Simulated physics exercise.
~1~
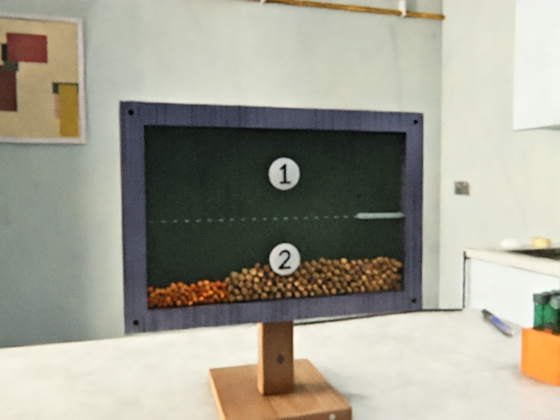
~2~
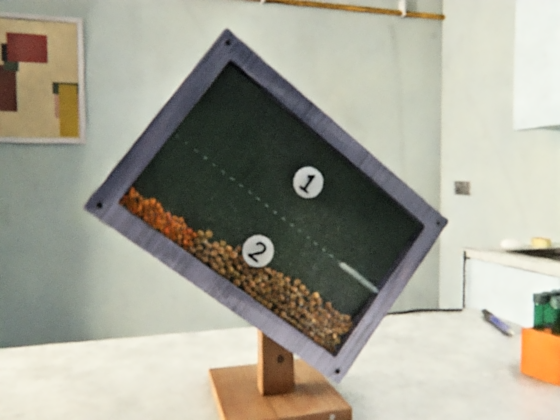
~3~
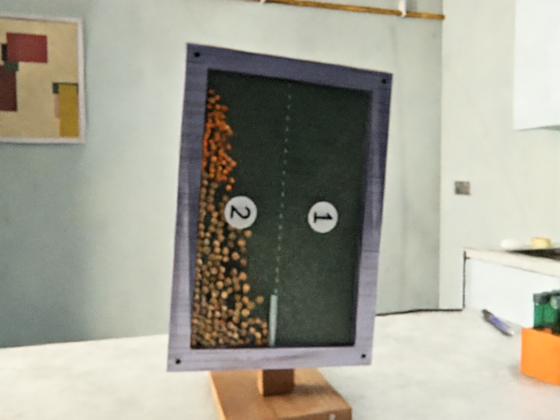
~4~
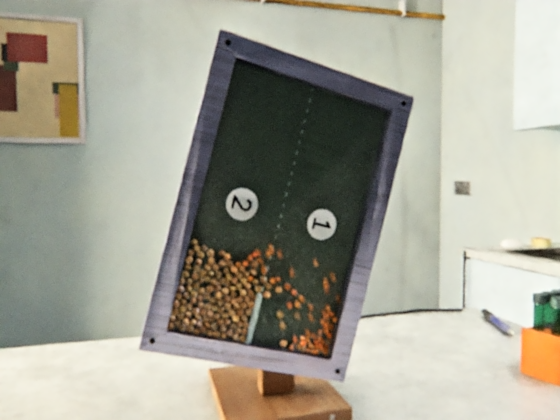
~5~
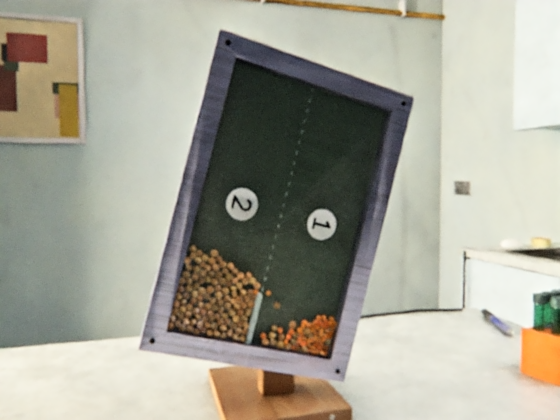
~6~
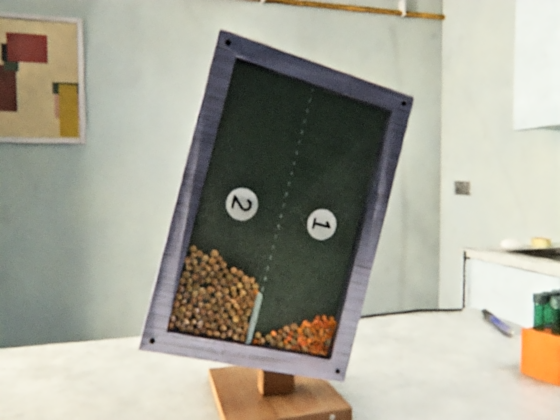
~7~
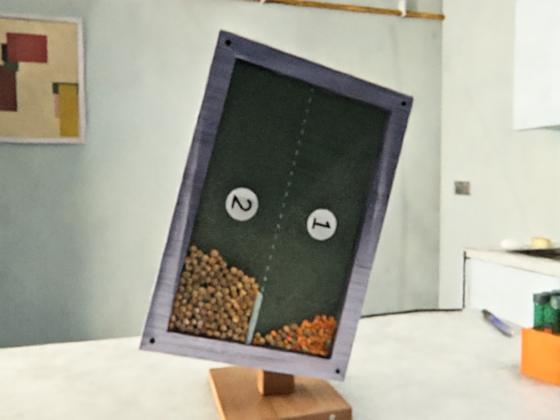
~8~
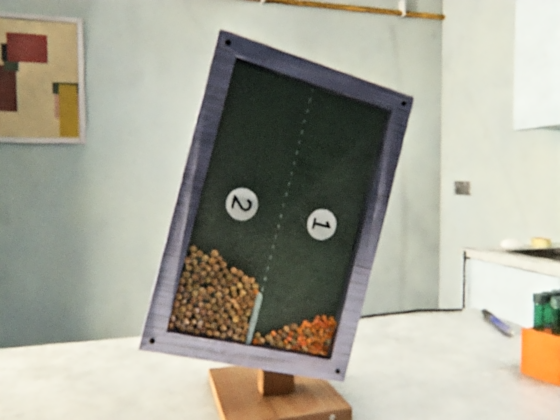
In a bright room, a framed box turns clockwise and its beads settle unevenly across both strips.
